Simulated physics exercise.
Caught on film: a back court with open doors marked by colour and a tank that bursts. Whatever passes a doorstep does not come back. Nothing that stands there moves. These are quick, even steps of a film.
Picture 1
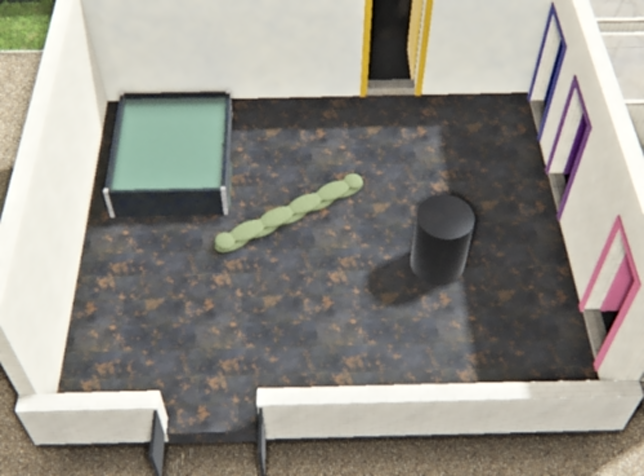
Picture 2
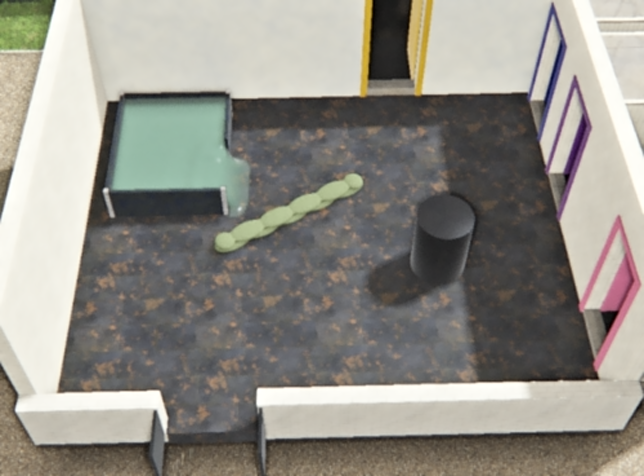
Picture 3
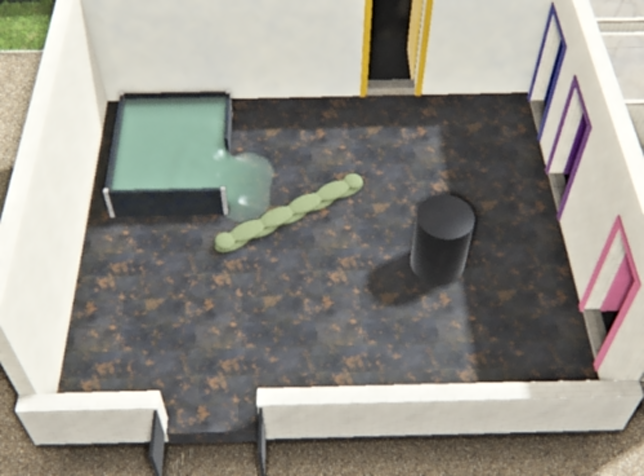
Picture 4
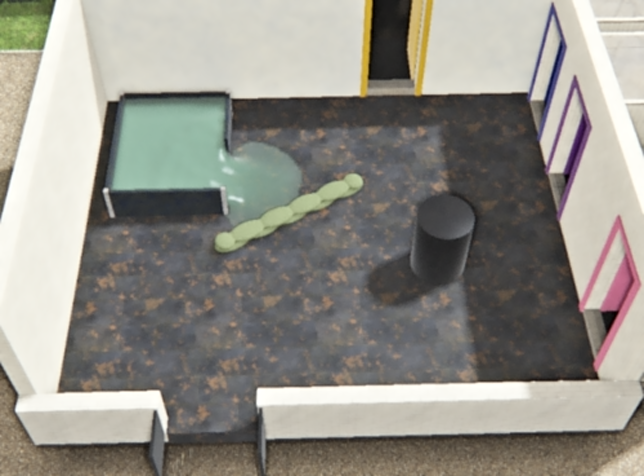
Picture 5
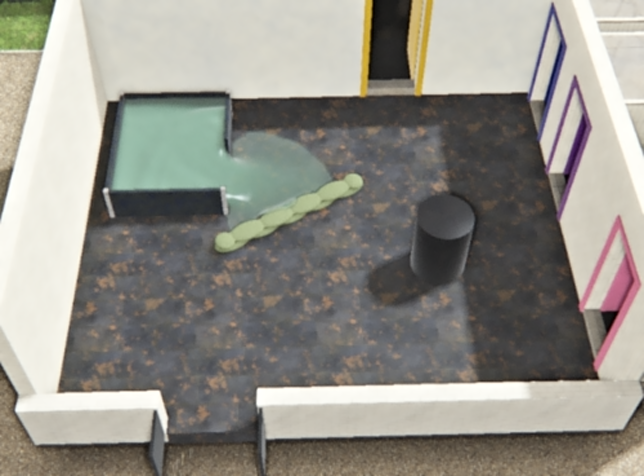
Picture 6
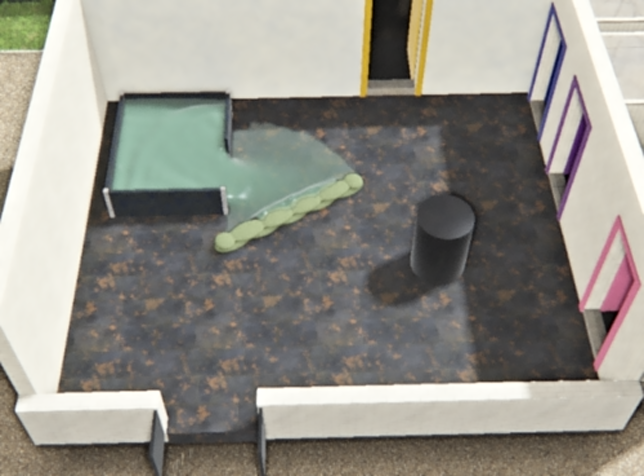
At first, greenish water sits still in a dark-walled tank at the back left of a walled room. Water then pours through a gap in the tank's right side and spreads rightward across the dark floor, reaching the pale green braided barrier and running along its upper side toward its right end.
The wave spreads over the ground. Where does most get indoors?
It is the blue one.
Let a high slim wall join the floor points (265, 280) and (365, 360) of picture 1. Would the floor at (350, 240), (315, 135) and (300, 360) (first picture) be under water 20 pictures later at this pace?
In turn: Awash, awash, not flooded.
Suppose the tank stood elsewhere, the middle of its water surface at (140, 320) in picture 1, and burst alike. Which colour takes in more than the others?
I say the one in pink.
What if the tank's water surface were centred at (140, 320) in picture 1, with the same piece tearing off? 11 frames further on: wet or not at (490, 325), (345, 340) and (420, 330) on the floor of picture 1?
In that order: Wet, flooded, wet.
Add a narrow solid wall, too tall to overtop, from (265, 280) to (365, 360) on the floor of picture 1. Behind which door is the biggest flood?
That is the blue door.
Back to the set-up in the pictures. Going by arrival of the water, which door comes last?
The door marked pink.
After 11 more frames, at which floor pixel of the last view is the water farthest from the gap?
Close to (516, 123).
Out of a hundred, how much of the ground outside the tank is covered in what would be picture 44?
Roughly 50 per cent.
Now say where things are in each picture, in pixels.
The first frame shows still water in the tank at (171, 143).
In the second frame, water pours out at (225, 179) and has run to (238, 212).
In the third frame, water pours out at (225, 180) and has run to (264, 163).
In the fourth frame, the front is at (296, 170), out from the gap at (225, 181).
In the fifth frame, water pours out at (225, 181) and has run to (324, 172).
In the sixth frame, water pours out at (225, 180) and has run to (352, 174).
A moment on, water covers 15 % of the floor; yellow door not reached, pink door not reached, purple door not reached, blue door not reached.
Next, water covers 30 % of the floor; yellow door wet at the sill, nothing in, pink door not reached, purple door not reached, blue door not reached.
Then, water covers 35 % of the floor; yellow door a trickle in, pink door not reached, purple door wet at the sill, nothing in, blue door some in.
Later, water covers 50 % of the floor; yellow door a trickle in, pink door wet at the sill, nothing in, purple door wet at the sill, nothing in, blue door a lot in.
In the end, water covers 75 % of the floor; yellow door a trickle in, pink door wet at the sill, nothing in, purple door a trickle in, blue door a lot in; the blue door has let in the most.
